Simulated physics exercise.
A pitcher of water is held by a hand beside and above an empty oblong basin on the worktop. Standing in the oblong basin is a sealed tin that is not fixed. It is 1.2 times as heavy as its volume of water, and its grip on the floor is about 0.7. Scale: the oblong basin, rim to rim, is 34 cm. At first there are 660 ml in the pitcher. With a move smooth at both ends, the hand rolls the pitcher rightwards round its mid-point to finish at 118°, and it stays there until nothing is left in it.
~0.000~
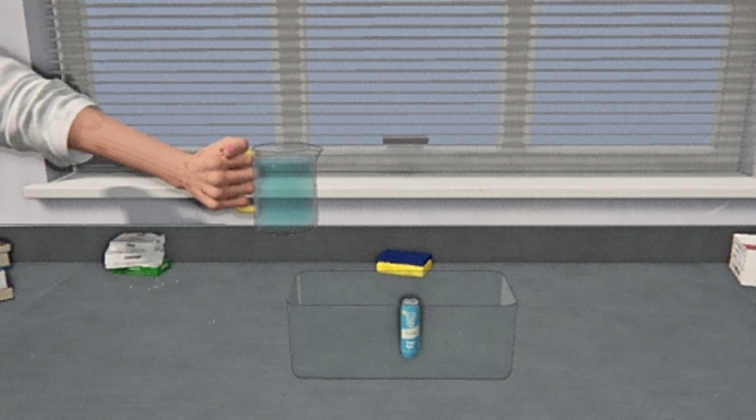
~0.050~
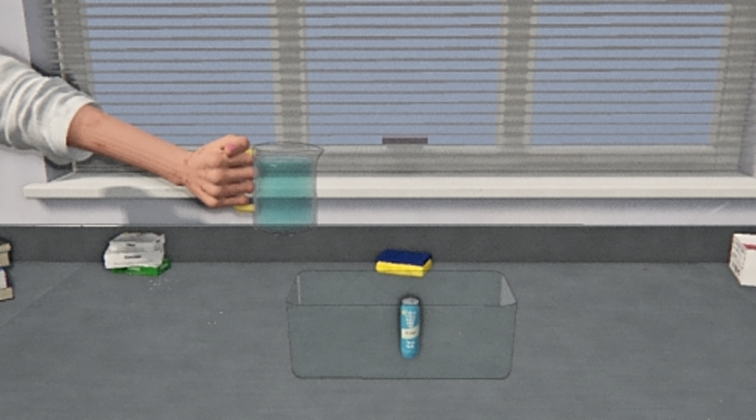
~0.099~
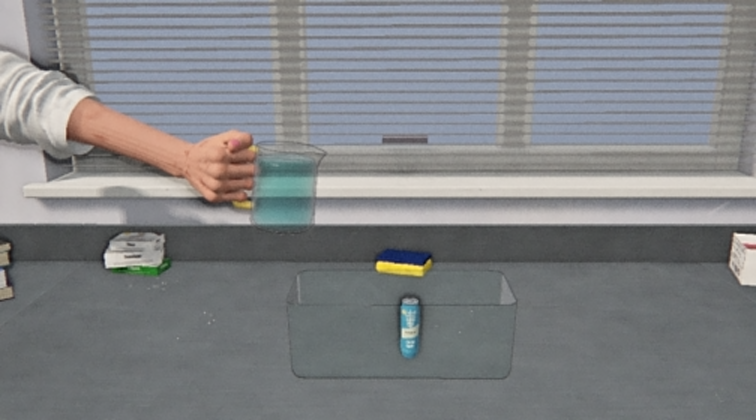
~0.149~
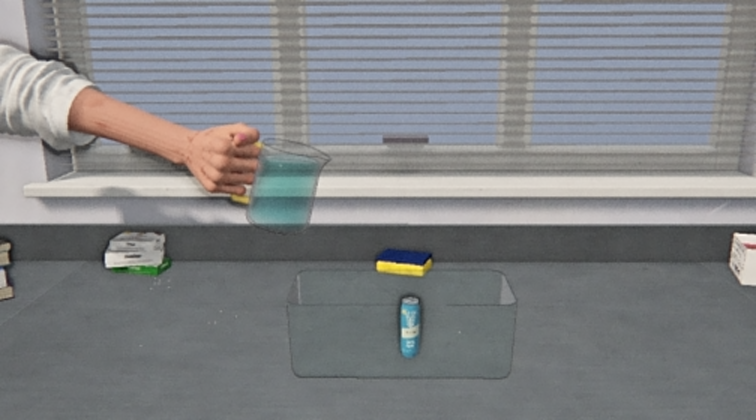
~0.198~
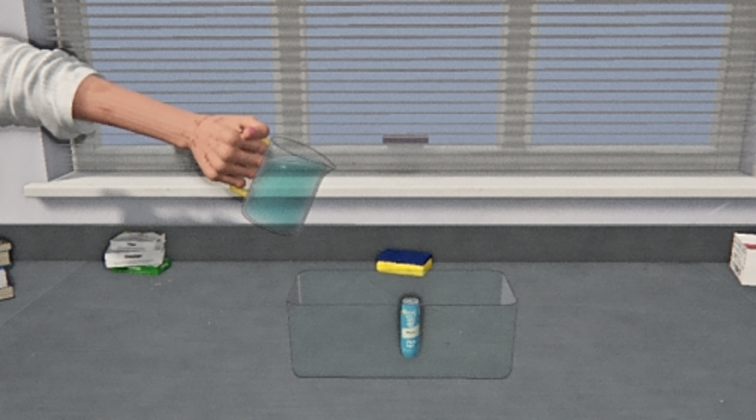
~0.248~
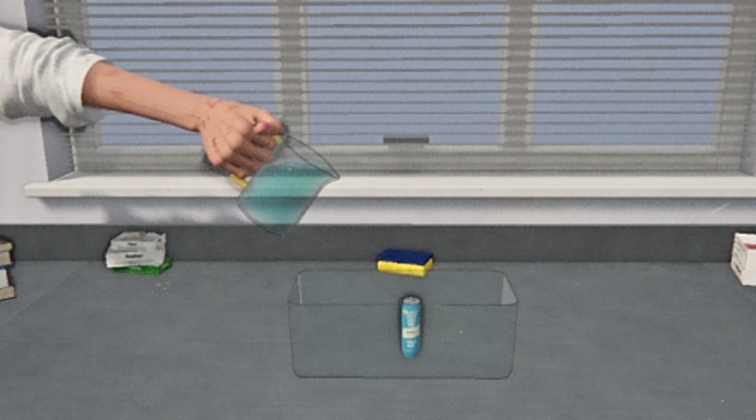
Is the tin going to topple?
No.
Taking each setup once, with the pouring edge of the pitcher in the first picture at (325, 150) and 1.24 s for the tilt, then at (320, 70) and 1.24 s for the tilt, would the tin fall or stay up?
Try 1: Still standing; try 2: Tipped over.
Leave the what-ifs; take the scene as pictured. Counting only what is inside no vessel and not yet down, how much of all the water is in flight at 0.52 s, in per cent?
Some 30 % is the figure.
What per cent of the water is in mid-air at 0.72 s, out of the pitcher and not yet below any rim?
Airborne share: Near 16 %.
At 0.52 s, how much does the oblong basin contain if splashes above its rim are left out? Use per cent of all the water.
Estimate - around 14 in a hundred parts.
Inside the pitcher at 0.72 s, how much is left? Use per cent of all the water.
10 in a hundred, give or take.
By 0.52 s the tilt is 106° and 56 per cent is still to pour; the tin stands where it began.
By 0.72 s the tilt is 118° and 10 per cent is still to pour; the tin stands where it began.
By 0.93 s the tilt is 118° and 0 per cent is still to pour; the tin stands where it began.
By 1.16 s the tilt is 118° and 0 per cent is still to pour; the tin stands where it began.
At rest the tin stands where it began.
